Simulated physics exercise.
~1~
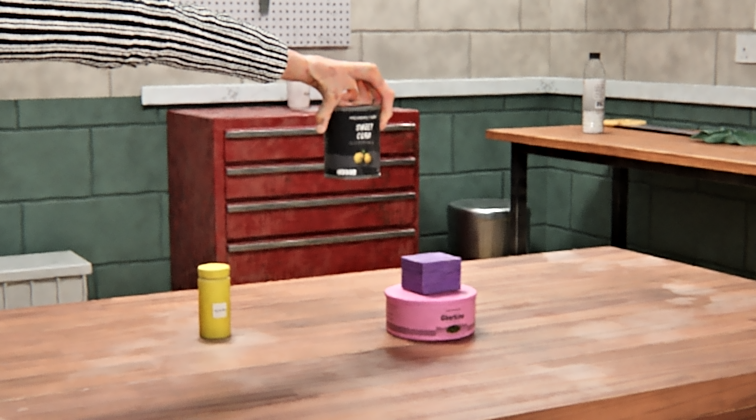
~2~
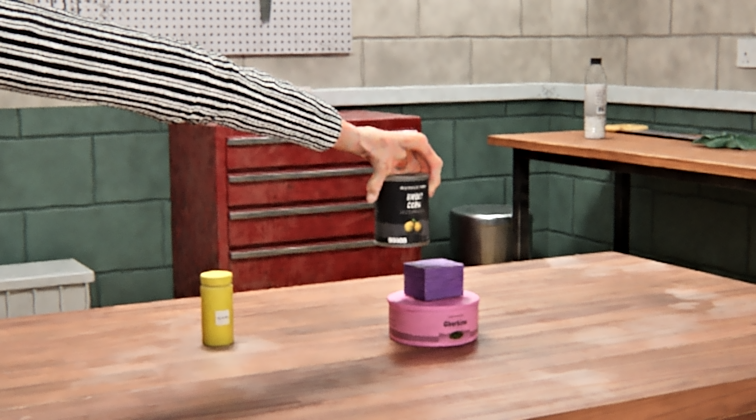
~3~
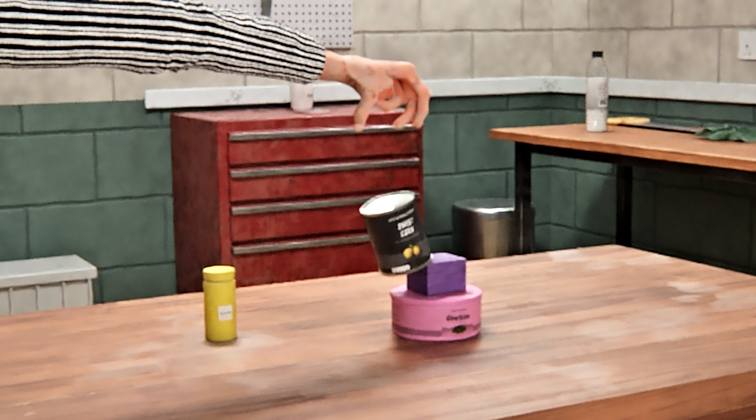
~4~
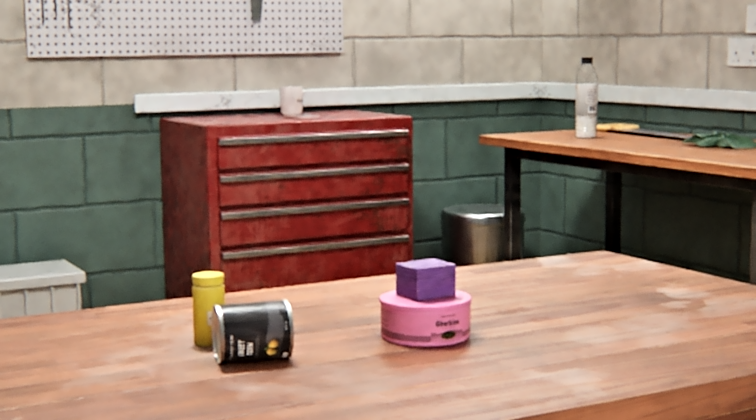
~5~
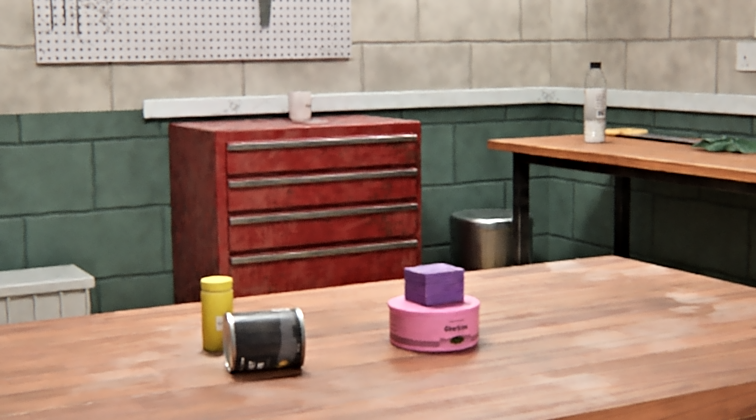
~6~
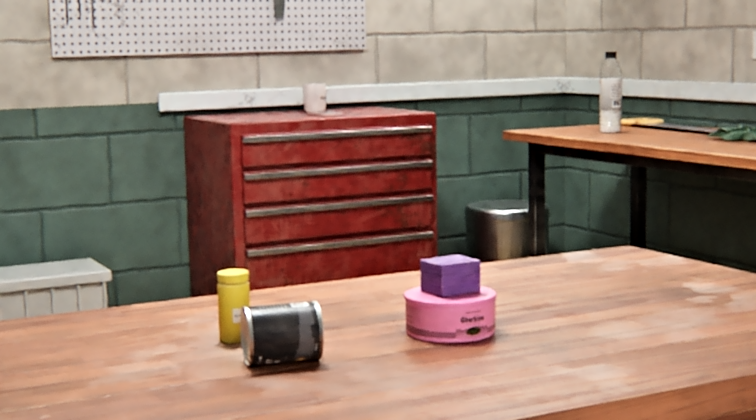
On a wooden workshop table, a hand in a striped sleeve lowers a black can onto a purple block atop a pink tub and lets go. The can tips off to the left and ends on its side near the yellow shaker, while the block stays on the tub.
